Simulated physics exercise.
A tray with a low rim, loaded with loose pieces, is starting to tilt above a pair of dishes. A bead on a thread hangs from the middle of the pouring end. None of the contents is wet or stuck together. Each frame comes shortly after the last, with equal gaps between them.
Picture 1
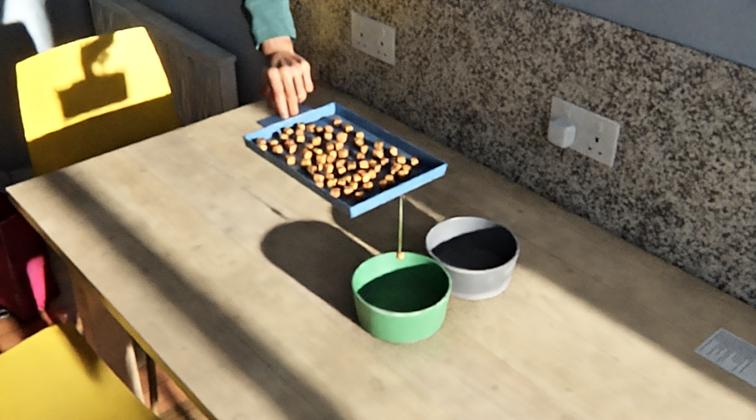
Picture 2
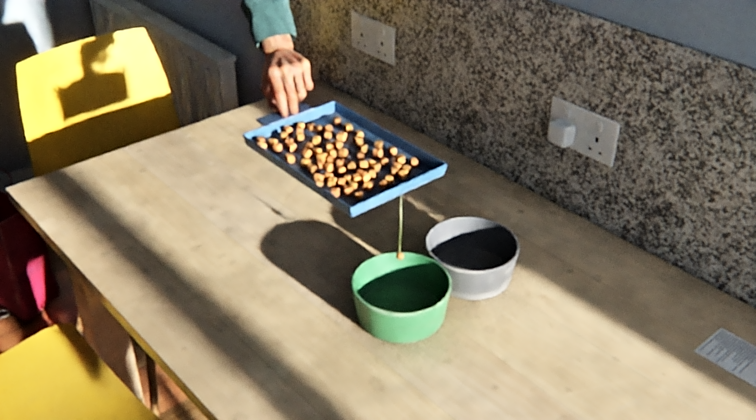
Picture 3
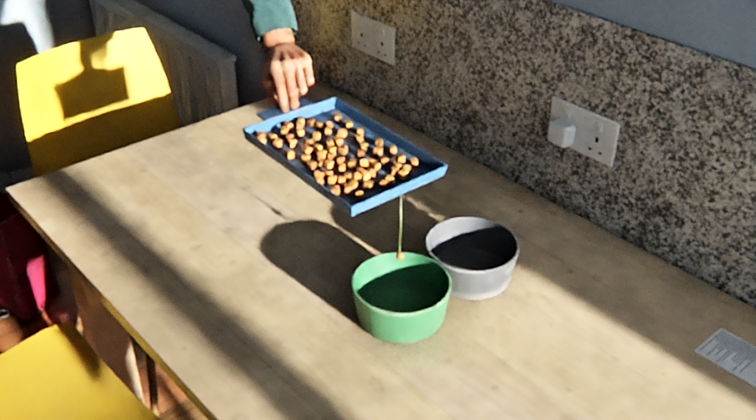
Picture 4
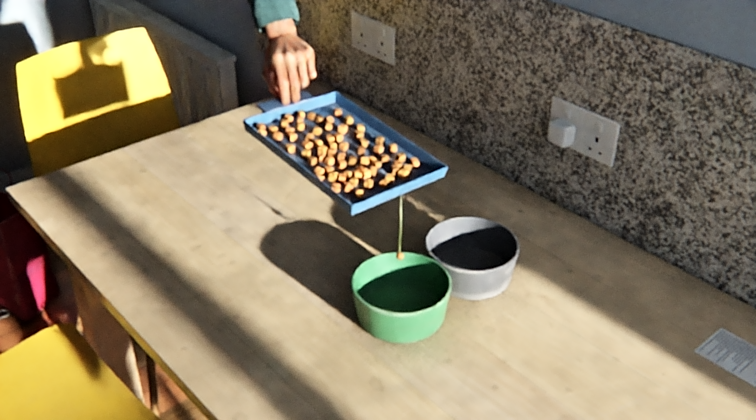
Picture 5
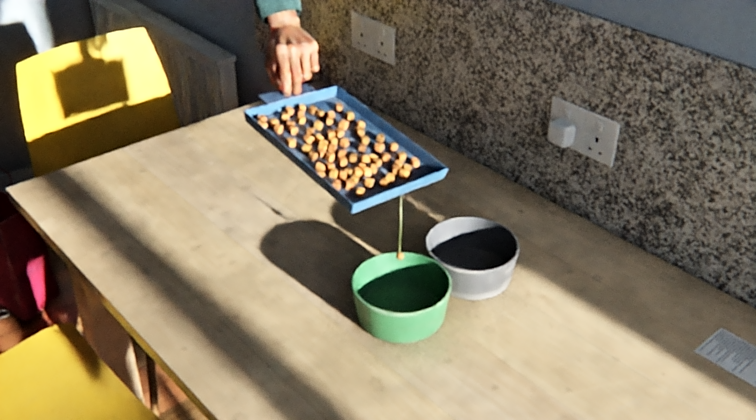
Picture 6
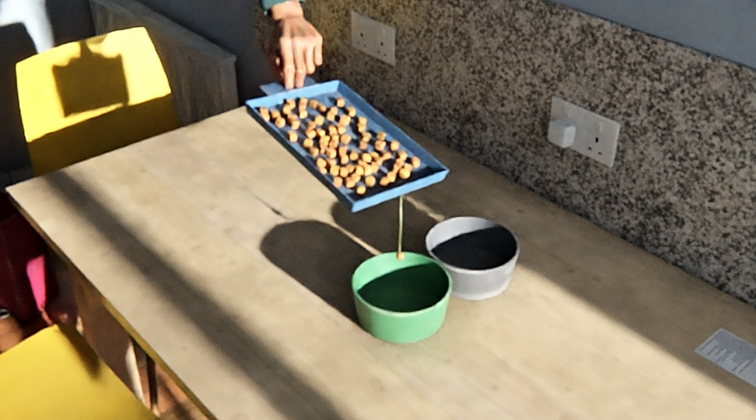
The footage shows a hand holding a blue tray of small brown pieces above a green bowl and a grey bowl on a wooden table, then gradually raising its end, tilting the tray slightly toward the bowls.
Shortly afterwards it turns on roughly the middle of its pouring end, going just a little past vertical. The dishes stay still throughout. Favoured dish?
Right.
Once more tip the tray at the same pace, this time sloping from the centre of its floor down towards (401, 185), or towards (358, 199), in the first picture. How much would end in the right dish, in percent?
Shares: About 30 in a hundred, then about 0 in a hundred.
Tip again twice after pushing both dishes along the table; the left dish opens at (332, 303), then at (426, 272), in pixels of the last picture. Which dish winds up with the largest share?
Try 1: The dish at right. Try 2: The dish at left.
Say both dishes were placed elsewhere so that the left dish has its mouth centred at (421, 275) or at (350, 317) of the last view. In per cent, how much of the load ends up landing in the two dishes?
About 80% and about 50%.
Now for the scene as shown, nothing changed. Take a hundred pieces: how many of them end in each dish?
Left dish: 20; right dish: 70 percent.
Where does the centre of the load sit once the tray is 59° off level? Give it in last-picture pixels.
At about (416, 162).
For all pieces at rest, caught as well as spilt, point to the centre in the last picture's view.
The centre settles at about (468, 275).
Soon, tray tipped steeply; nearly all on the tray; a small part in the air.
A while on, tray tipped right over; most on the tray; a stray few in the left dish; a small part in the right dish; a stray few outside both; a stray few in the air.
Towards the end, tray tipped past a quarter turn; about a quarter in the left dish; about two thirds in the right dish; a small part outside both.
Finally, tray tipped past a quarter turn; about a quarter in the left dish; about two thirds in the right dish; a small part outside both.
